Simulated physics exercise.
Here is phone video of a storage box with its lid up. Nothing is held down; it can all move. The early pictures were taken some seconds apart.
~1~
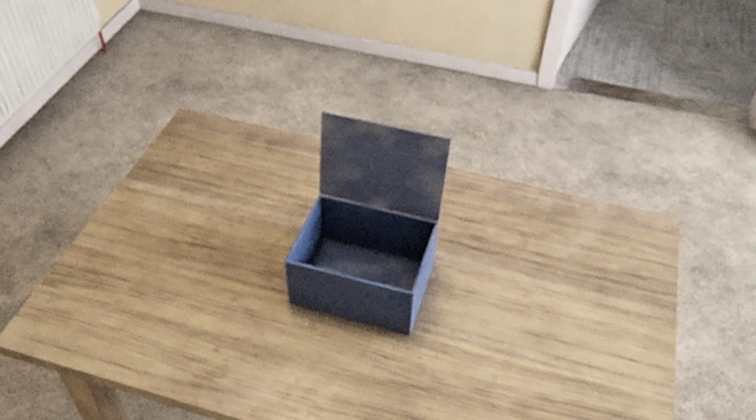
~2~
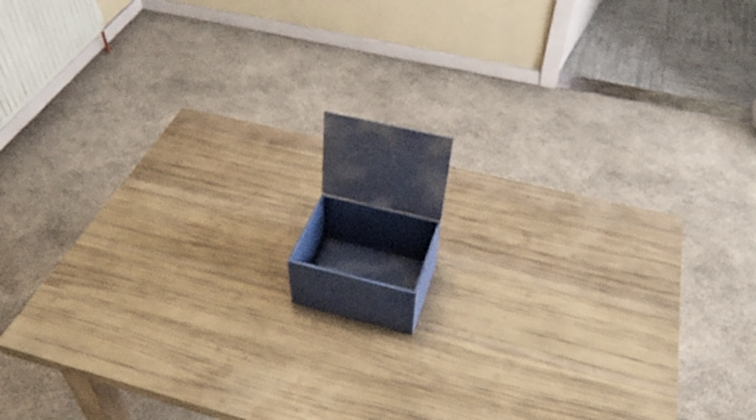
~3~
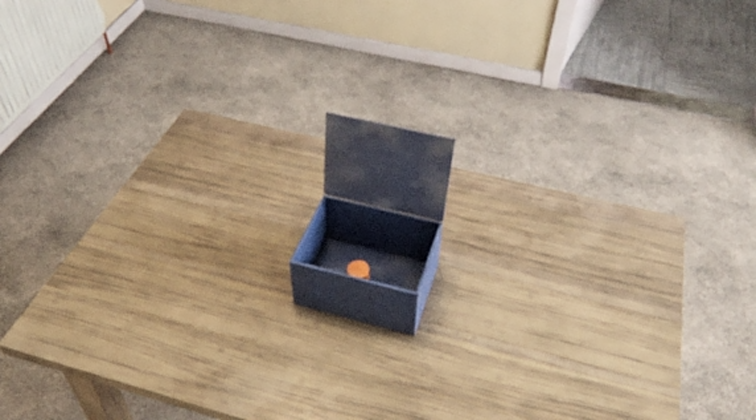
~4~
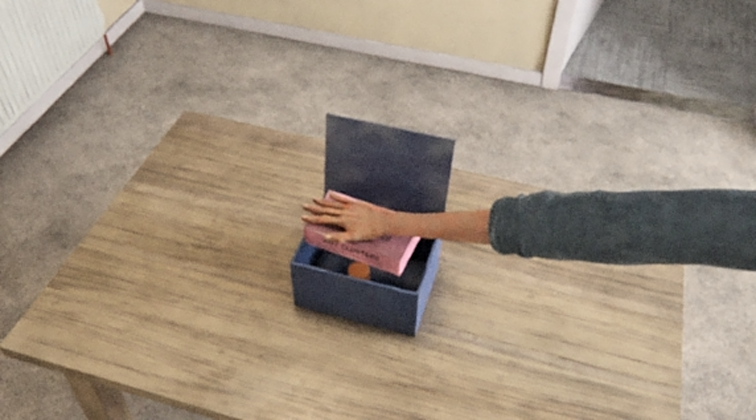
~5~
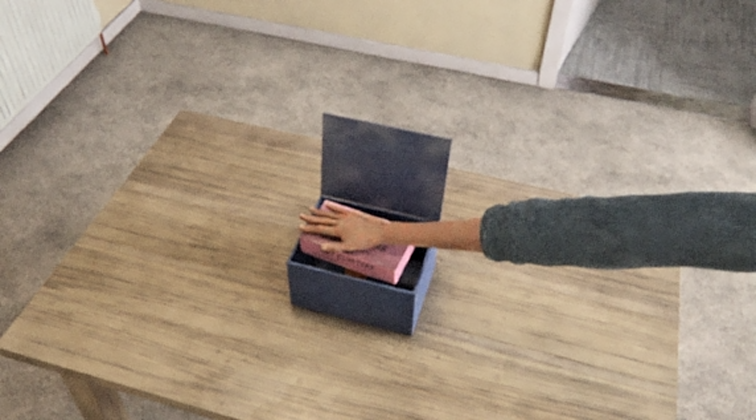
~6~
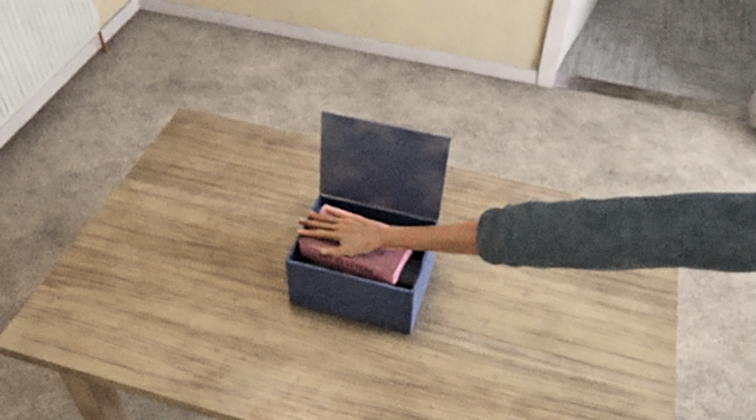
In the video, an open dark blue box sits empty on a wooden table, then a small orange object appears inside. A hand reaches in from the right holding a pink packet and lowers it into the box, still touching it.
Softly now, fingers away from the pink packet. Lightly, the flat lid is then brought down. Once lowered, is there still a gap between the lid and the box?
Sits flush.
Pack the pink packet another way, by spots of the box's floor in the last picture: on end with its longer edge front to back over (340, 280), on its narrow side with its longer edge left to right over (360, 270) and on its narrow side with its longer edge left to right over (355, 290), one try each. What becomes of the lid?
First try: It gets propped open; second try: It comes fully down; third try: It comes fully down.
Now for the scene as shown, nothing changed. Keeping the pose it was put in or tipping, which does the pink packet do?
By the end the pink packet has leaned over.
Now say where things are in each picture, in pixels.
In the first frame, the last thing is not in view yet.
In the second frame, the last thing is not in view yet.
In the third frame, the last thing is not in view yet.
In the fourth frame, still above its spot; pink packet (363, 231).
In the fifth frame, still above its spot; pink packet (359, 241).
In the sixth frame, put in, still held; pink packet (358, 245).
Then, 0.80 s on from there, lid starting down; pink packet on its side near (365, 257).
Then, 1.60 s on from there, lid 59° above the rim; pink packet on its side near (365, 258).
Then, 2.10 s on from there, lid 17° above the rim; pink packet on its side near (365, 258).
In the end, lid shut; toppled in the box, pink packet; orange shaker unmoved. At the end, from the last picture's camera, pink packet near (365, 258).
